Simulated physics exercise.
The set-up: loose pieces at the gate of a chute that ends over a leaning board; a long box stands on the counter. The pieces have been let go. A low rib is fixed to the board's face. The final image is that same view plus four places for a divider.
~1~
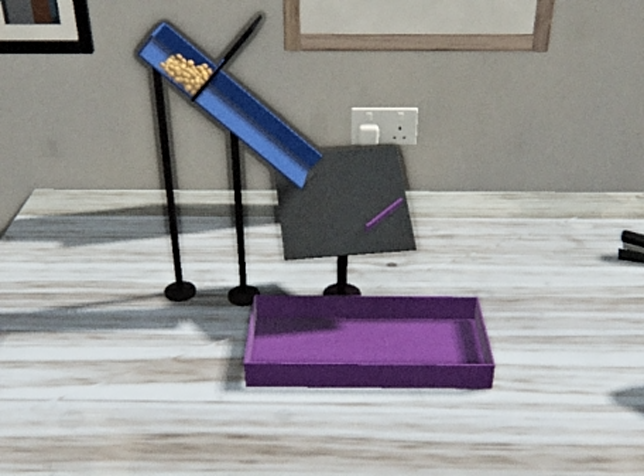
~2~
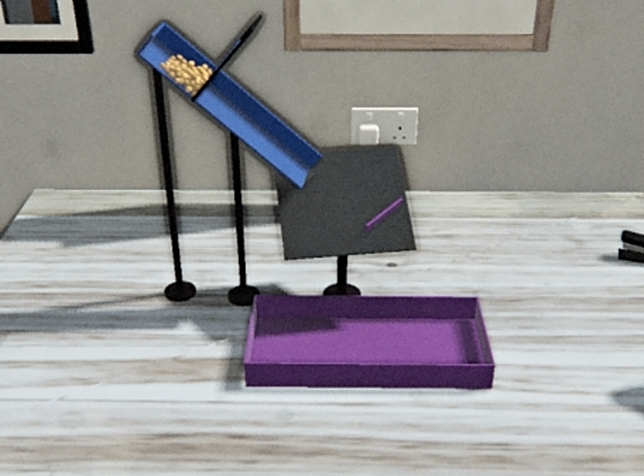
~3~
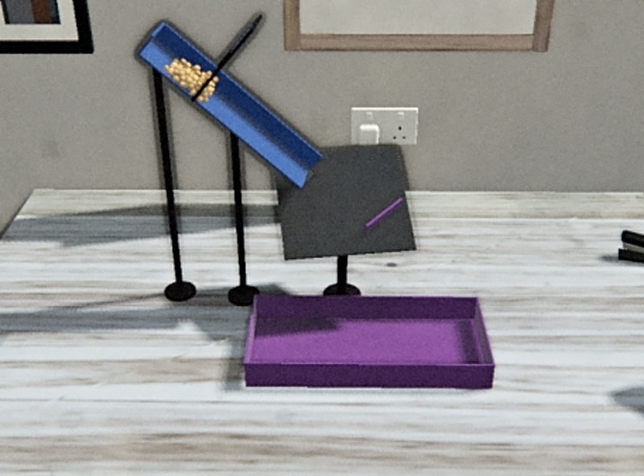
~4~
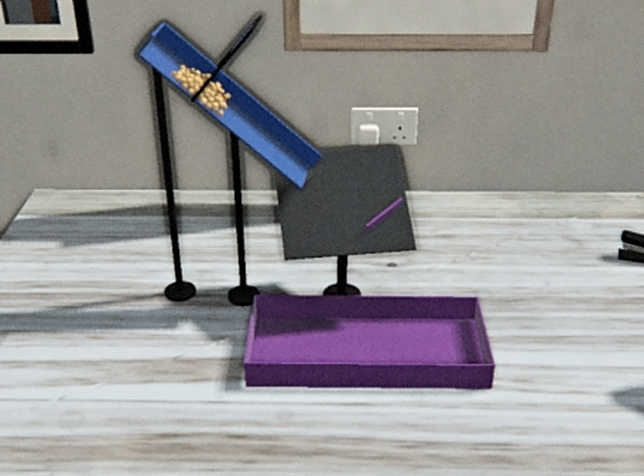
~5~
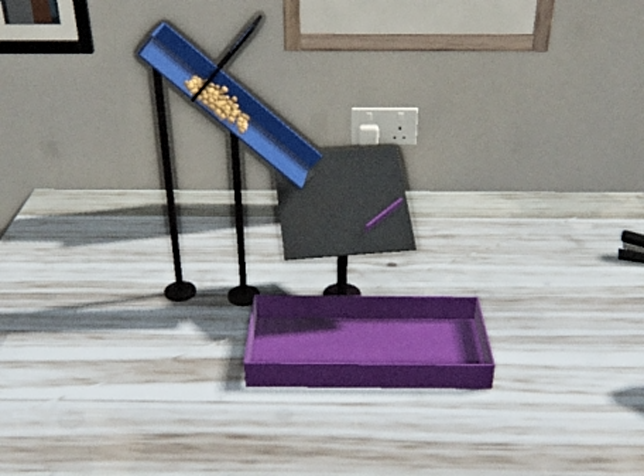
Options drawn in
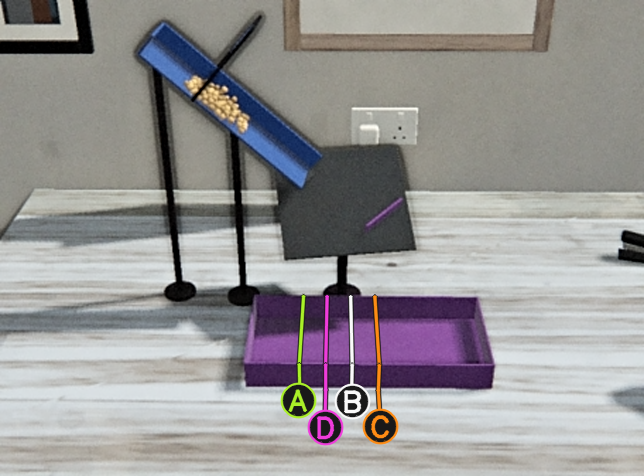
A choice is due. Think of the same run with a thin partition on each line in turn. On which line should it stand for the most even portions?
It is C.
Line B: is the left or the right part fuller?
Right.
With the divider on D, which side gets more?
Right.
On the marked copy, line A crosses the front rim at (299, 363); line B crosses the front rim at (352, 364); line C crosses the front rim at (379, 364); line D crosses the front rim at (325, 363).
For line A, of what is caught, a stray few on the left of the divider, nearly all on the right.
For line B, of what is caught, a small part on the left of the divider, most on the right.
For line C, of what is caught, about half on the left of the divider, about half on the right.
For line D, of what is caught, a stray few on the left of the divider, nearly all on the right.
